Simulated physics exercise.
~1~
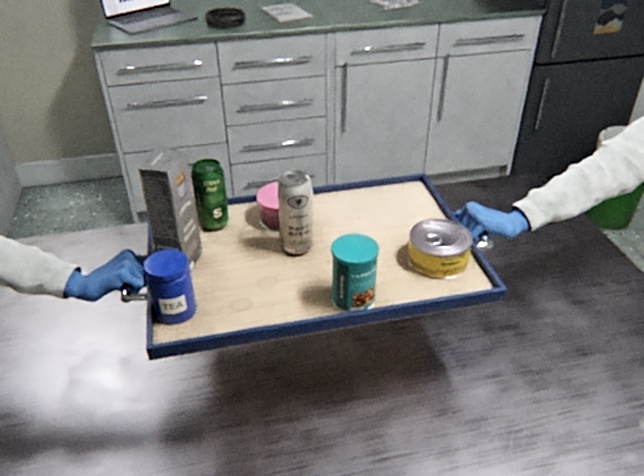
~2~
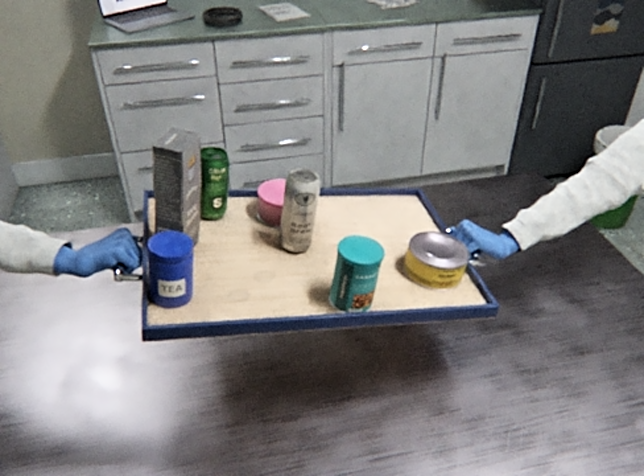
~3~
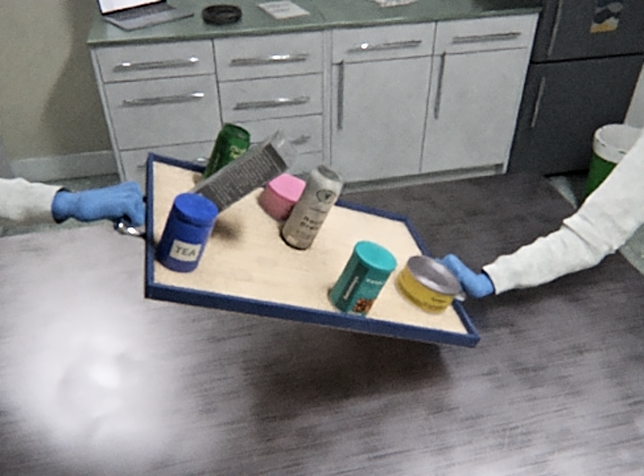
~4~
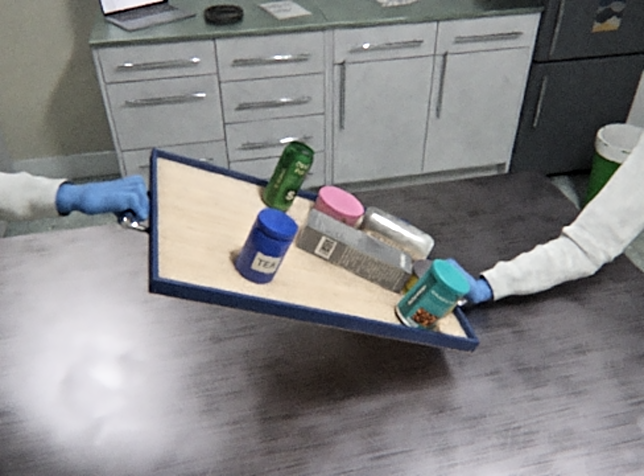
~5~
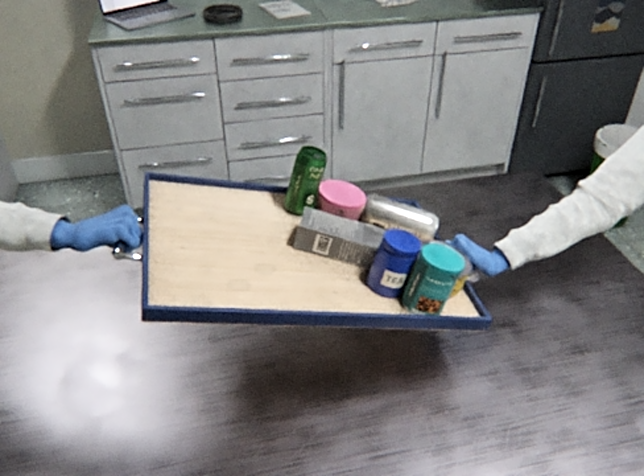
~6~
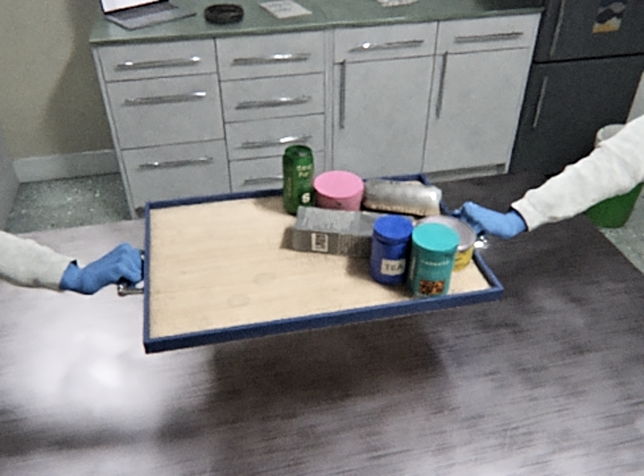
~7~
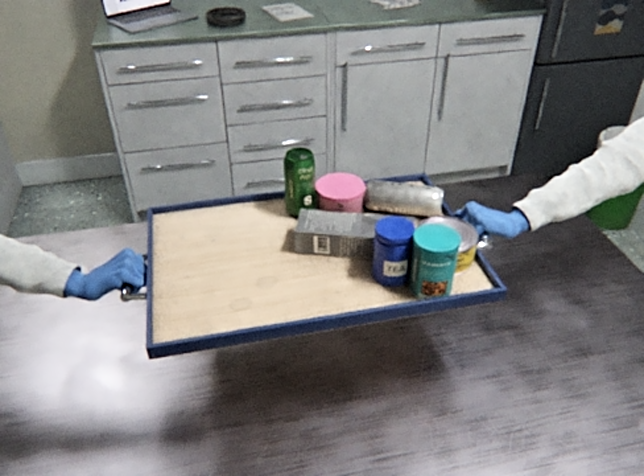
In a kitchen, gloved hands tipping a tray rightward and levelling it, cans and tubs sliding right, grey carton and white can toppled aboard.
